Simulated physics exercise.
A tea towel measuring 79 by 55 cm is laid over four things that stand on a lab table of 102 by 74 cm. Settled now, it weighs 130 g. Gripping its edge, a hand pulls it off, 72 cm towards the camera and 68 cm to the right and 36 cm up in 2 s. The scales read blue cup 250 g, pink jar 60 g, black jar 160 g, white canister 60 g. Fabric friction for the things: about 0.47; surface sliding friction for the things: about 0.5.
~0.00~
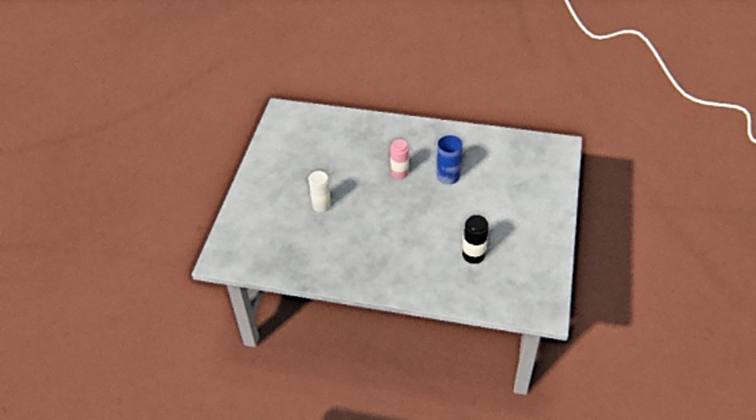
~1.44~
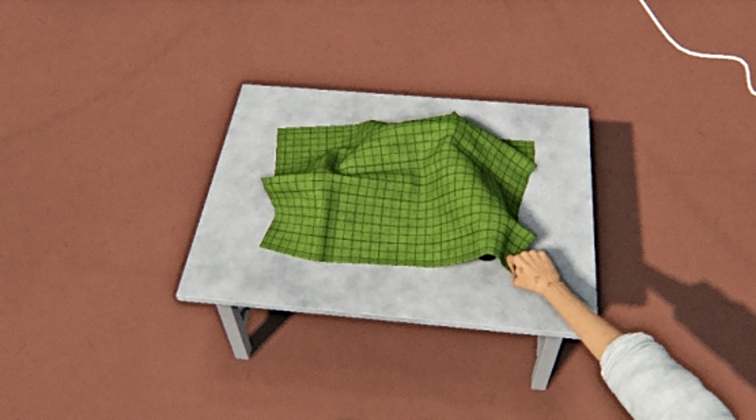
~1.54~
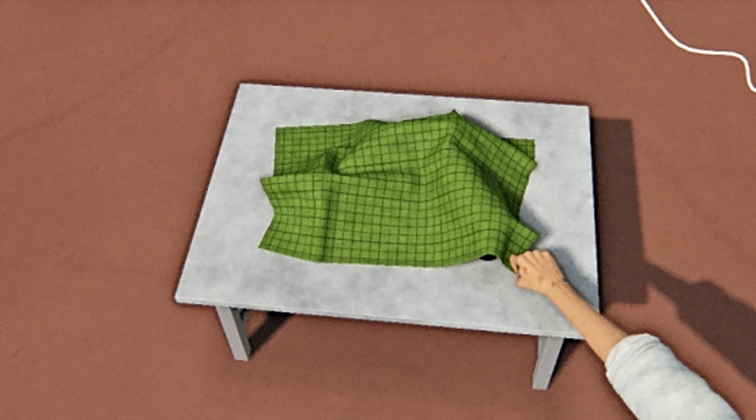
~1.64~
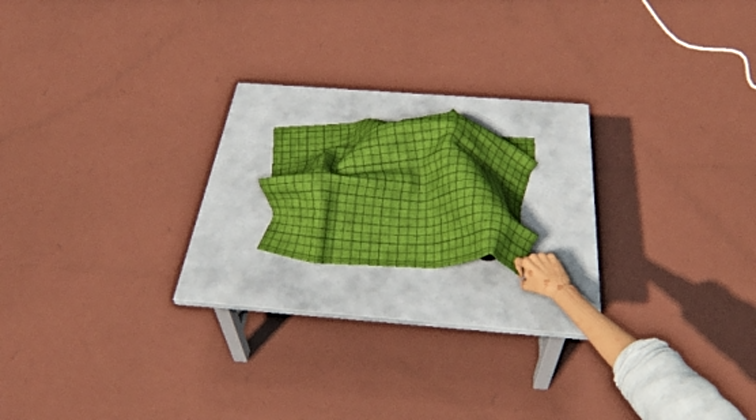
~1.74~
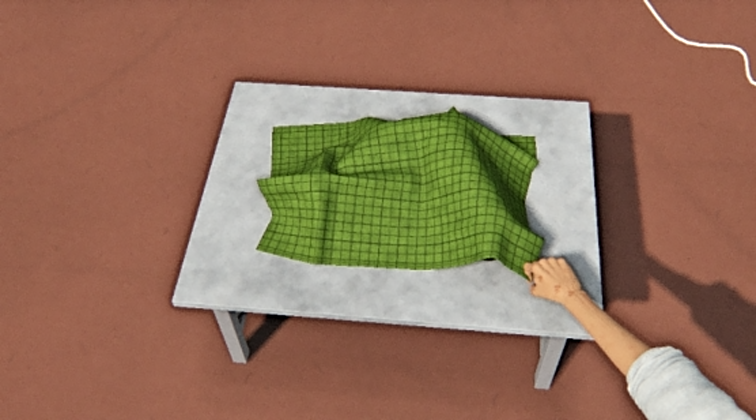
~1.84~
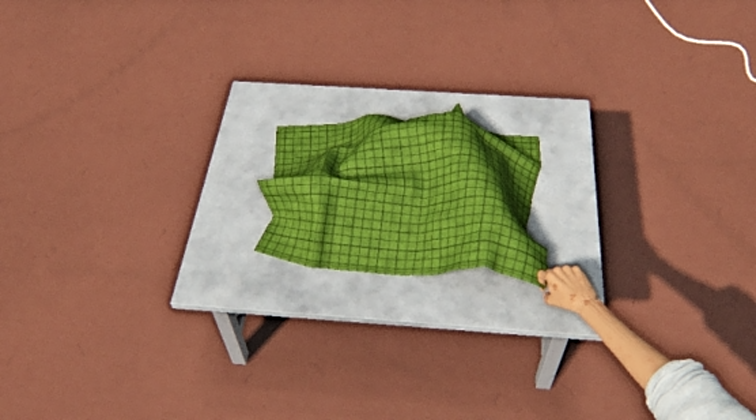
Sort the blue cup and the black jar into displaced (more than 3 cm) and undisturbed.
Sorted: Blue cup undisturbed; black jar displaced.
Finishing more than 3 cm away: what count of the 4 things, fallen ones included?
It adds up to 3.
At 2.3 s, middle of the tea towel at (474, 235); black jar 2 cm off its start, white canister on its side, 9 cm off its start, pink jar on its side, 9 cm off its start.
At 2.7 s, middle of the tea towel at (581, 344); black jar on its side, 12 cm off its start, white canister on its side, 10 cm off its start, pink jar on its side, 10 cm off its start.
At 3.1 s, middle of the tea towel at a place out of view; black jar on its side, 16 cm off its start at (507, 301), white canister on its side, 12 cm off its start at (316, 237), pink jar on its side, 10 cm off its start at (429, 163).
At 3.5 s, middle of the tea towel at a place out of view; black jar on its side, 23 cm off its start, white canister on its side, 14 cm off its start, pink jar on its side, 10 cm off its start.
At 4.3 s, middle of the tea towel at a place out of view; black jar over the edge, blue cup 0 cm off its start at (450, 125), white canister on its side, 18 cm off its start at (295, 259), pink jar on its side, 10 cm off its start at (429, 163).
